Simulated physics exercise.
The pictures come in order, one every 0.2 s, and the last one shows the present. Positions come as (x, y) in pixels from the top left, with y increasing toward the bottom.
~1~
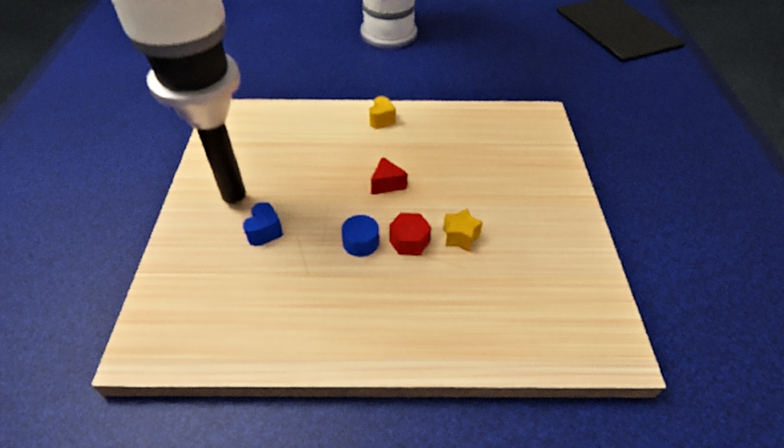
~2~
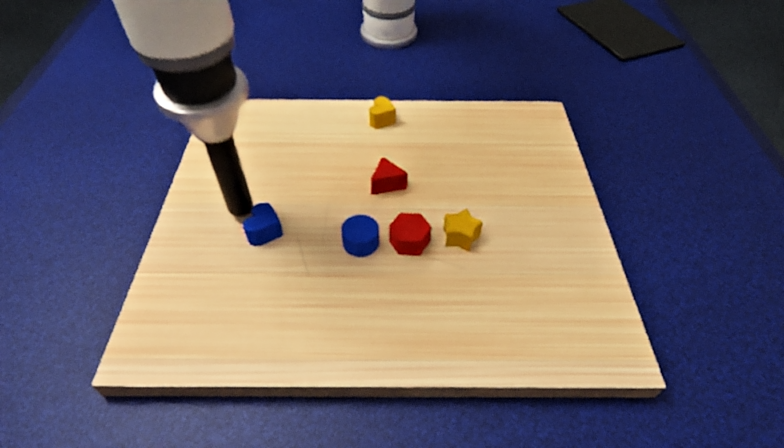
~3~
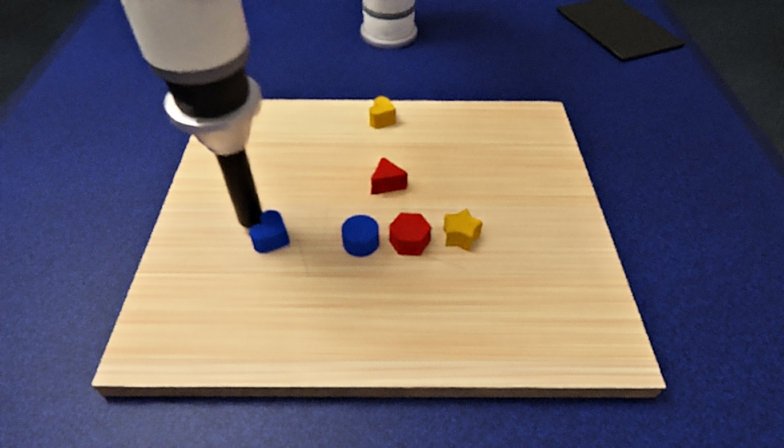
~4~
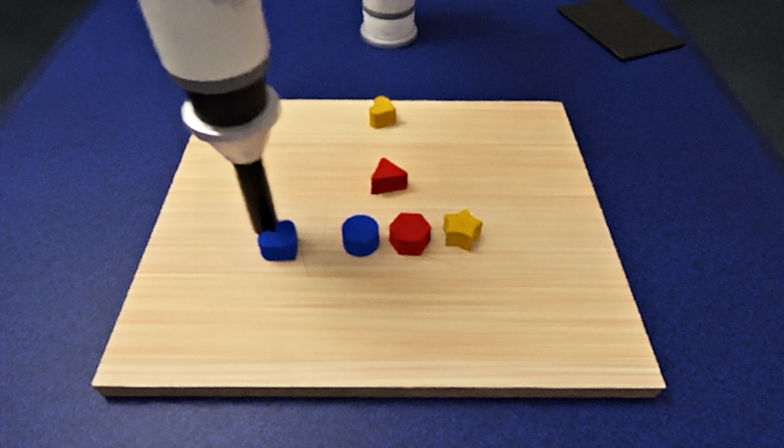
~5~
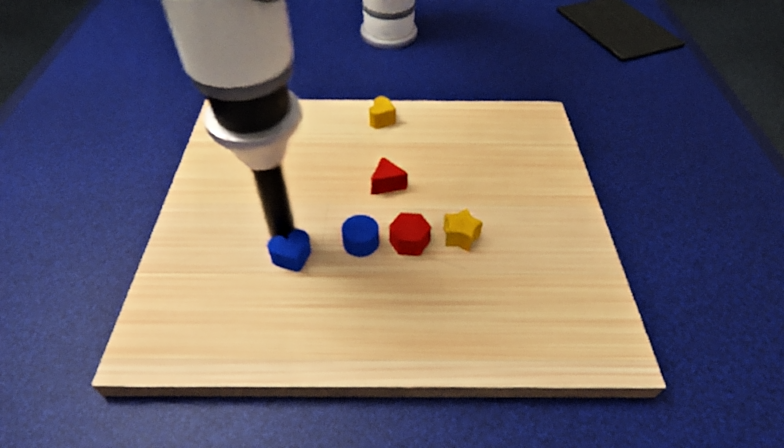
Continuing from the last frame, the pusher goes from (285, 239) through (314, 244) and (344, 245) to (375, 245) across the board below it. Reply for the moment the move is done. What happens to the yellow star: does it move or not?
In the end it has been moved.
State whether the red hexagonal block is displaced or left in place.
That block slides.
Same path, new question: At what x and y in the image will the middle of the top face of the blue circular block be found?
Around (403, 218).
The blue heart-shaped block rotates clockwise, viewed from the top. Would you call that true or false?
Verdict: True.
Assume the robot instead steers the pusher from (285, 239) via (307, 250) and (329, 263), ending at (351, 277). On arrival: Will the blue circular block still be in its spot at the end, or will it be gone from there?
It stays.
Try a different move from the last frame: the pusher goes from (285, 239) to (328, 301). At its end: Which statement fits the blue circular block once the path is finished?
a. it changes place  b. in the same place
Option b.
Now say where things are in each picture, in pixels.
The first picture shows pusher tip (234, 196); block tops, blue heart-shaped block (261, 217); blue circular block (360, 228); red hexagonal block (410, 226); yellow star (463, 222).
The second picture shows pusher (241, 209); blocks unchanged.
The third picture shows pusher (252, 220); blue heart-shaped block (268, 224).
The fourth picture shows pusher (266, 228); blue heart-shaped block (278, 234).
The fifth picture shows pusher (283, 234); blue heart-shaped block (289, 243); blue circular block (360, 228); red hexagonal block (410, 226); yellow star (463, 222).
On the path given first. One third of the way, pusher (313, 239); blue heart-shaped block (300, 250), turned 40° clockwise.
Two thirds of the way, pusher (344, 239); blue heart-shaped block (300, 250), turned 40° clockwise; blue circular block (375, 227); red hexagonal block (415, 226).
At the end, pusher (374, 239); blue heart-shaped block (300, 250), turned 40° clockwise; blue circular block (403, 218); red hexagonal block (441, 219), turned 40° clockwise; yellow star (476, 222).
